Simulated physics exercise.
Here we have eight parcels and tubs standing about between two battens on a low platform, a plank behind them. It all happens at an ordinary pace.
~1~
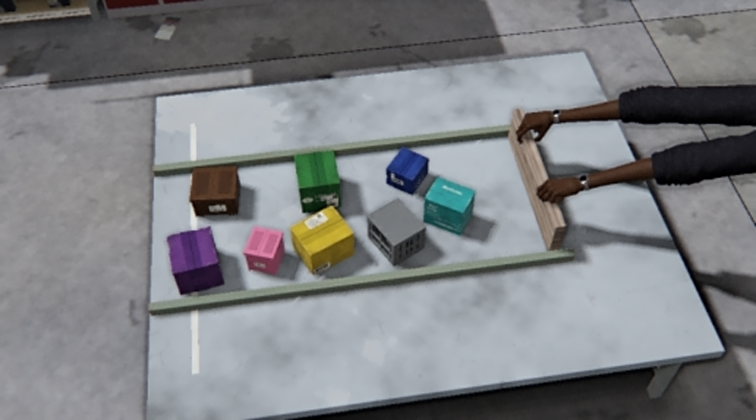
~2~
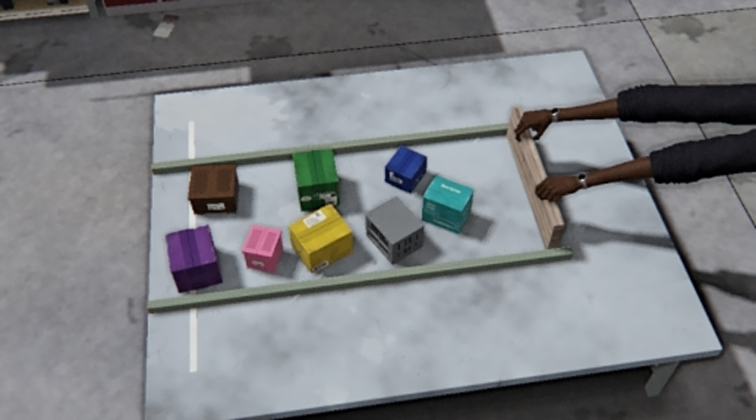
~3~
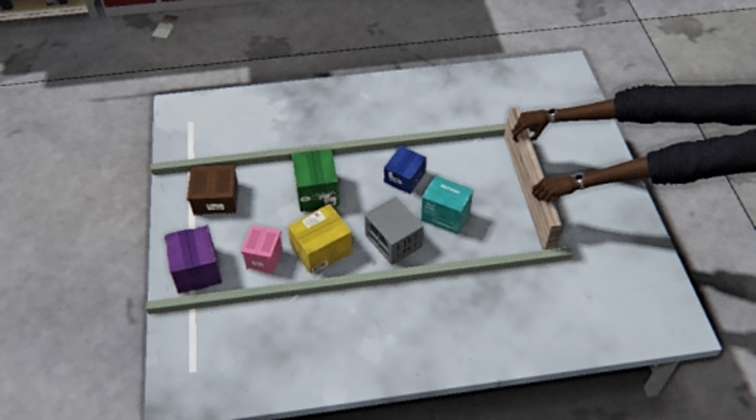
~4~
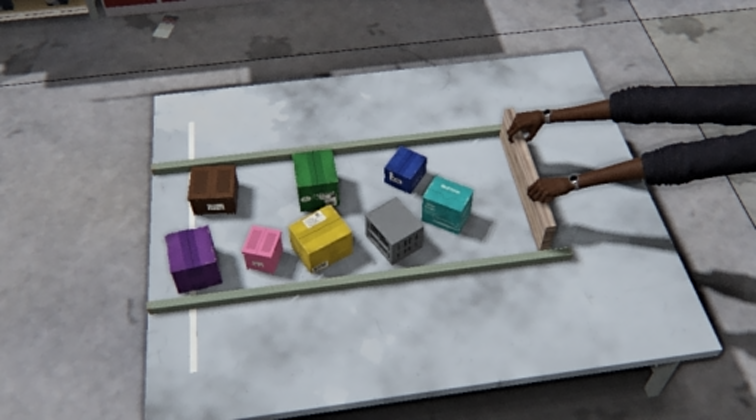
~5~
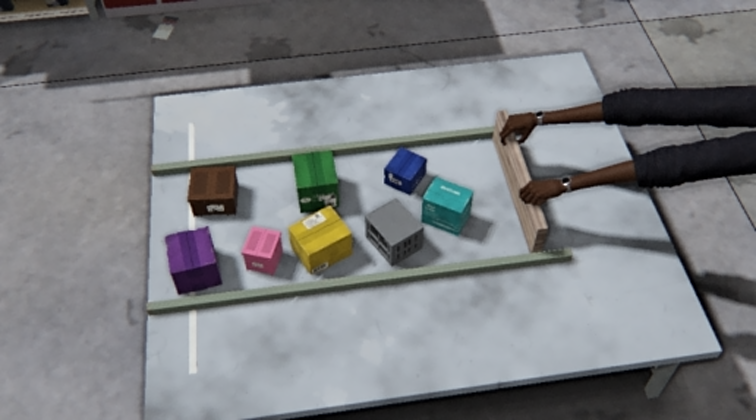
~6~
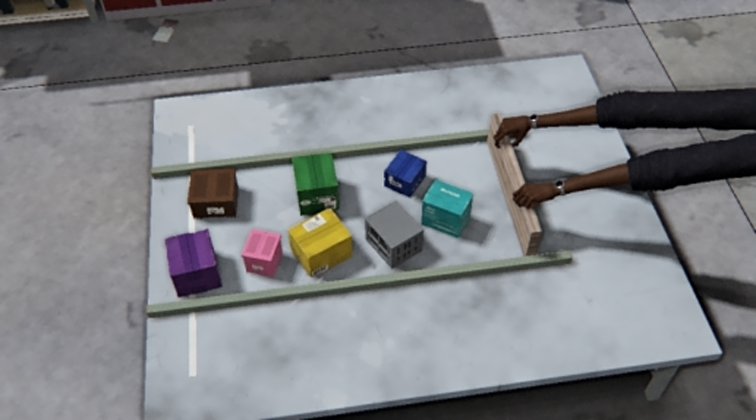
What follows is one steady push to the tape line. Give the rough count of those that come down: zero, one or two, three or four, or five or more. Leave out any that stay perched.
Outcome: The number that fall off is five or more.
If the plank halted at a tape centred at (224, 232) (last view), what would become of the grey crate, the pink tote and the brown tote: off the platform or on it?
The grey crate remains up, the pink tote drops off, the brown tote tumbles off.
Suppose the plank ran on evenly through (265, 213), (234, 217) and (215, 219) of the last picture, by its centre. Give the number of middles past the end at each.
The counts: 1, 3 and 4.
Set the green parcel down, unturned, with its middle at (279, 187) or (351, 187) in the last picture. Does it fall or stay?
In that order, it drops off; is lost.
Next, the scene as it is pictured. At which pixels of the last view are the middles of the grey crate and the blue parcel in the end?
The grey crate stops around (165, 281); the blue parcel around (174, 207).
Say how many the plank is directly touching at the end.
The number is 3.
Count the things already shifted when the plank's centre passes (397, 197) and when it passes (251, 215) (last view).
At the one place 4, at the other 8.
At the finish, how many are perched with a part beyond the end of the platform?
The number is 2.
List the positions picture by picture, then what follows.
Purple box (195, 261); brown tote (216, 192); pink tote (265, 251); plank (535, 178); tape (194, 234), in the first frame.
Brown tote (214, 190); grey crate (394, 230), in the second frame.
Pink tote (263, 250); yellow parcel (321, 239), in the third frame.
Purple box (194, 259); blue parcel (406, 170), in the fourth frame.
Brown tote (214, 191); plank (518, 180), in the fifth frame.
Purple box (193, 263); brown tote (214, 194); pink tote (263, 254); plank (512, 183); tape (192, 236), in the sixth frame.
Soon after, none off yet; purple box at rest near (193, 263); brown tote at rest near (214, 194); pink tote at rest near (263, 254).
Then, none off yet; purple box moved a little near (186, 264); brown tote at rest near (214, 194); pink tote moved about its own width near (226, 263).
Further on, one off so far; purple box on the ground near (127, 339); brown tote moved about its own width near (156, 201); pink tote moved well along near (141, 281).
By the end, the number that fall off is five or more; fallen, green parcel, yellow parcel, pink tote, brown tote and purple box.
